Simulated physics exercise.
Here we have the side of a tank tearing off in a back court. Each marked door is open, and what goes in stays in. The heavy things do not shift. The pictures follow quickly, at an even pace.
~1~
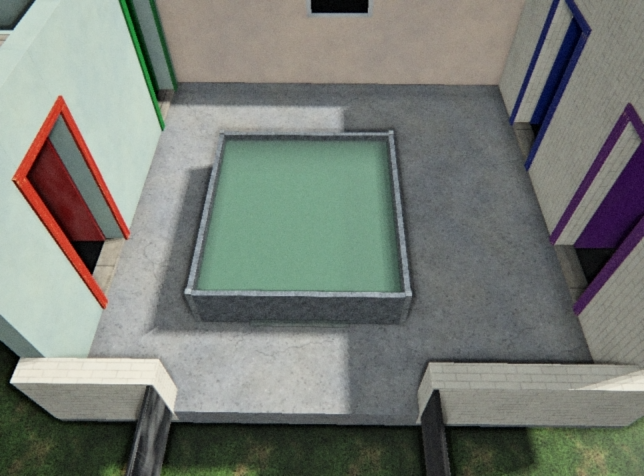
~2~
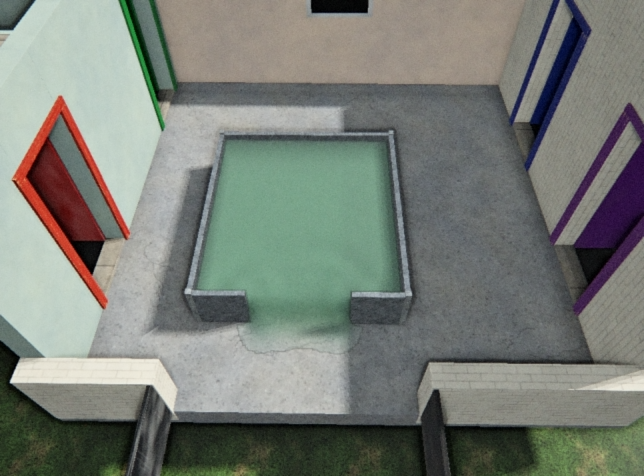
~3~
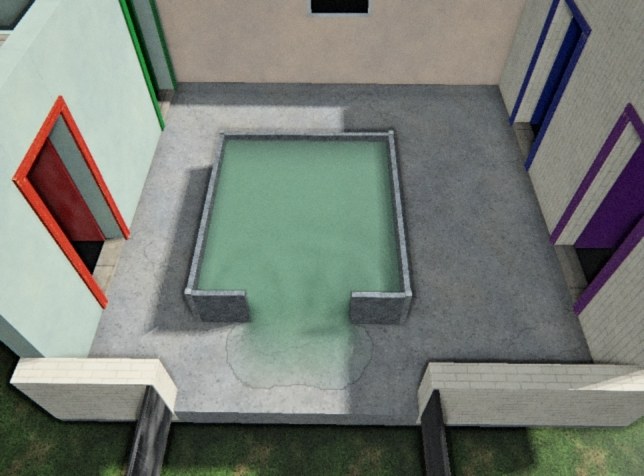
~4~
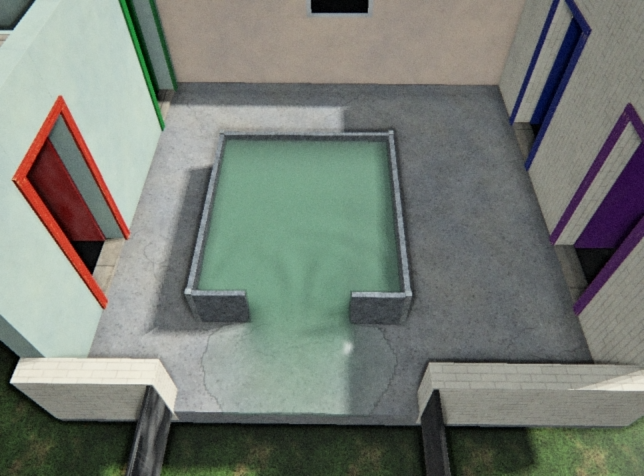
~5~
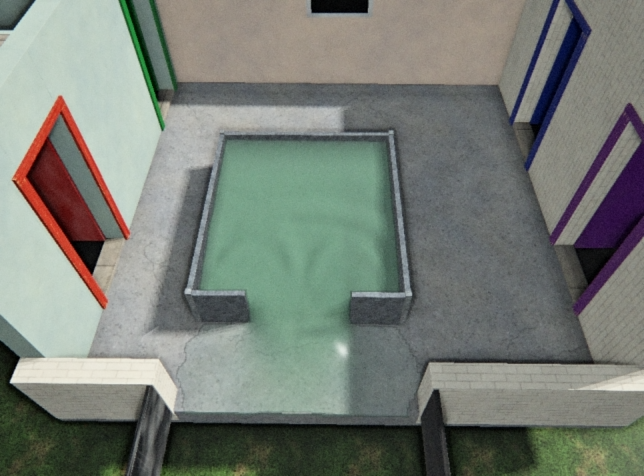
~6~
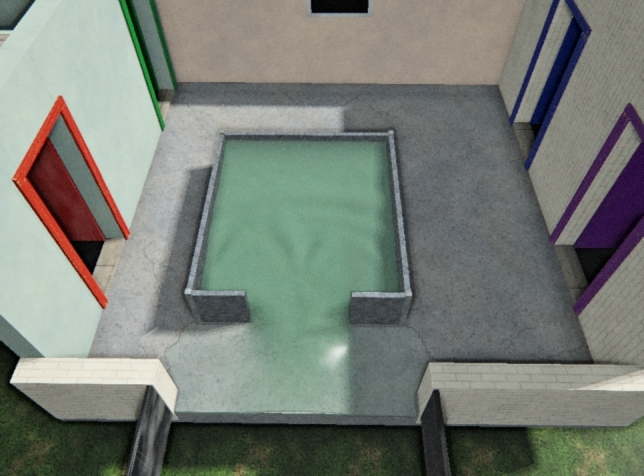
A square, grey-walled tank of green water stands in a paved back court, seen from high above by a still camera. A red-framed doorway and a green frame are on the left, blue and purple ones on the right, with low pale walls in front. The middle of the tank's near side tears open, and water pours through the gap, spreading forward and sideways across the paving between the low walls.
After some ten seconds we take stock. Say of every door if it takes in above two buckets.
One by one: The green door stays under that; the purple door stays under that; the blue door stays under that; the red door stays under that.
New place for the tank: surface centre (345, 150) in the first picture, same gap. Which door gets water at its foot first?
First comes the purple door.
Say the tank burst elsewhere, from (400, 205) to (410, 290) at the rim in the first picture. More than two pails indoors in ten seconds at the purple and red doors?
One by one: The purple door floods; the red door holds.
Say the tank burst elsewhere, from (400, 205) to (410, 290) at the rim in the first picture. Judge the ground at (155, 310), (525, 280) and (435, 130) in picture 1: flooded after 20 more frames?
In that order: Clear, wet, wet.
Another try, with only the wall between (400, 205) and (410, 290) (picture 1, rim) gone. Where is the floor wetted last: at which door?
I say the green door.
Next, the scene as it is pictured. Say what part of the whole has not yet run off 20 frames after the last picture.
Some 60 per cent.
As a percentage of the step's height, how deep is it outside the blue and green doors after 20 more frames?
Near 0 and 0 in a hundred.
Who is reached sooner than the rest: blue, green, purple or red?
First comes the purple door.
A moment on, water covers 10 % of the floor; the green door not reached, the purple door not reached, the blue door not reached, the red door not reached.
Next, water covers 10 % of the floor; the green door not reached, the purple door not reached, the blue door not reached, the red door not reached.
Then, water covers 10 % of the floor; the green door not reached, the purple door not reached, the blue door not reached, the red door not reached.
Later, water covers 10 % of the floor; the green door not reached, the purple door not reached, the blue door not reached, the red door not reached.
In the end, water covers 10 % of the floor; the green door not reached, the purple door wet at the sill, nothing in, the blue door not reached, the red door not reached.
